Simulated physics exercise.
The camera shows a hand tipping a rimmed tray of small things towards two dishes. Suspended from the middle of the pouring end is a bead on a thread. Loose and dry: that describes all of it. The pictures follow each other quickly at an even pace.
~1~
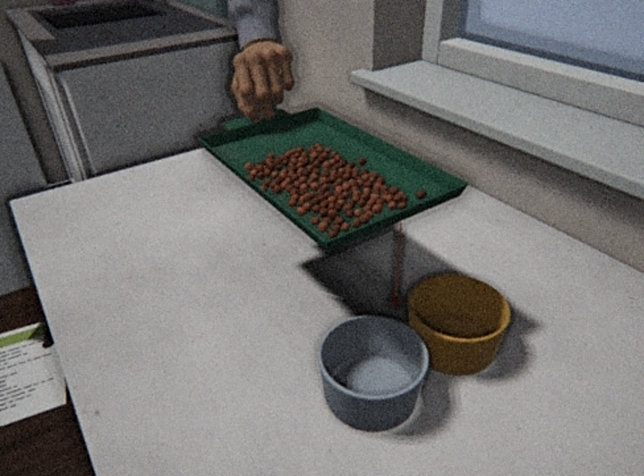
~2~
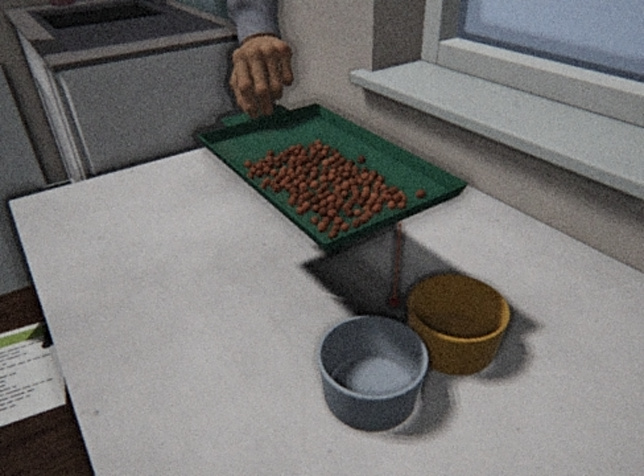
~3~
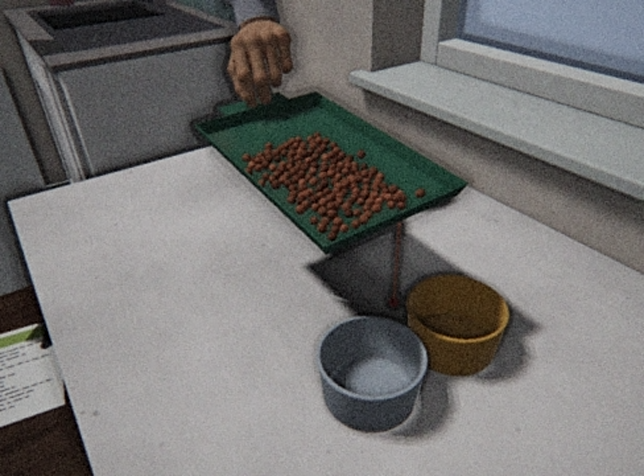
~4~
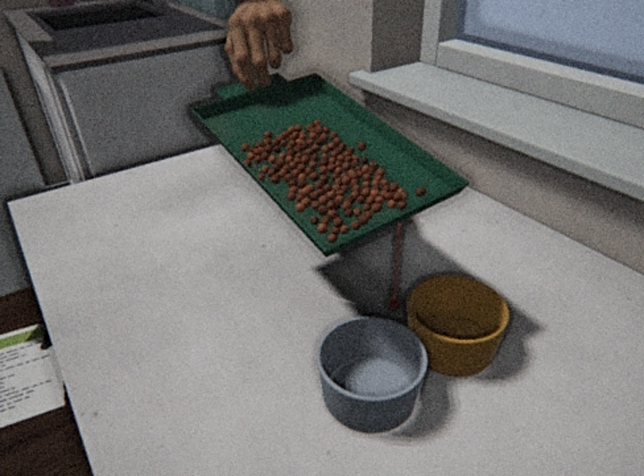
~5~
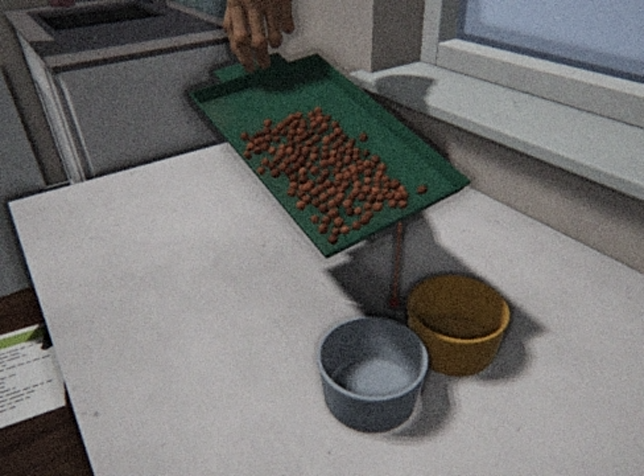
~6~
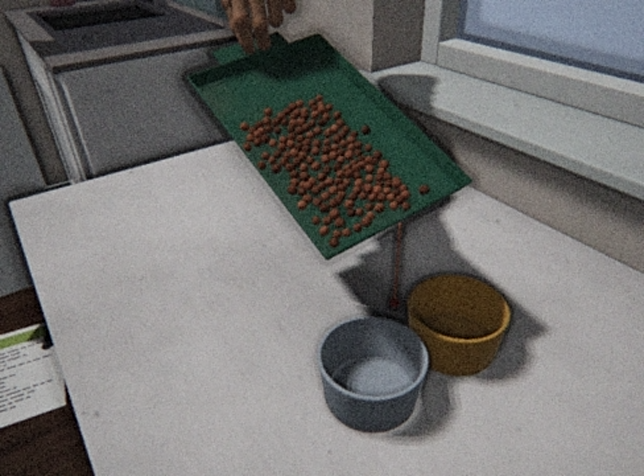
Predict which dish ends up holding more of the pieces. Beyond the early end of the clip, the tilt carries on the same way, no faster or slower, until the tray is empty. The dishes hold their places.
The left-hand one.
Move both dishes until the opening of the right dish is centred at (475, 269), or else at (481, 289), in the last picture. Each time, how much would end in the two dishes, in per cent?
Around 10 then around 50 per cent.
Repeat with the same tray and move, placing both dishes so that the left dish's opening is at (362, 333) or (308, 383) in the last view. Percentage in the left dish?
50 % and 40 %.
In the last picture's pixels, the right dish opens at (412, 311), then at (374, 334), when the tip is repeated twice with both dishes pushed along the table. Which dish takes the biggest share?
In the first try it's the left-side dish, and in the second it's the right-side dish.
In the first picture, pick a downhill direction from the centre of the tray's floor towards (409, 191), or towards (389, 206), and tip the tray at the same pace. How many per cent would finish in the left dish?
I'd put it at some 0 % and then some 40 %.
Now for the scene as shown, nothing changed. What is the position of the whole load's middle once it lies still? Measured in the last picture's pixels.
The centre ends up roughly at (374, 394).
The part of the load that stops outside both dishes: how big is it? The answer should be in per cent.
It comes to some 20 in a hundred.
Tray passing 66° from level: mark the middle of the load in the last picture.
In the last view, the load is centred near (351, 186).
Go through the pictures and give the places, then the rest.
The first picture shows corners of the pouring end at (327, 237) and (461, 183), level; middle of the load at (325, 182), clay pellets; left dish at (407, 405); right dish at (493, 349); bead on its thread at (395, 302).
The second picture shows corners of the pouring end at (327, 238) and (461, 182), level; middle of the load at (324, 180).
The third picture shows corners of the pouring end at (327, 241) and (461, 182), tipped barely, lowest at the left corner; middle of the load at (323, 177).
The fourth picture shows corners of the pouring end at (327, 245) and (462, 181), tipped a little, lowest at the left corner; middle of the load at (323, 171).
The fifth picture shows corners of the pouring end at (328, 248) and (463, 180), tipped clearly, lowest at the left corner; middle of the load at (324, 164).
The sixth picture shows corners of the pouring end at (328, 251) and (465, 179), tipped clearly, lowest at the left corner; middle of the load at (326, 160); left dish at (406, 406); right dish at (492, 350).
Soon, tray tipped steeply; nearly all on the tray; a stray few in the air.
A while on, tray tipped past a quarter turn; about a third on the tray; a small part in the left dish; a stray few in the right dish; a stray few outside both; about half in the air.
Towards the end, tray tipped past a quarter turn; most in the left dish; a small part in the right dish; about a quarter outside both.
Finally, tray tipped past a quarter turn; most in the left dish; a small part in the right dish; about a quarter outside both.
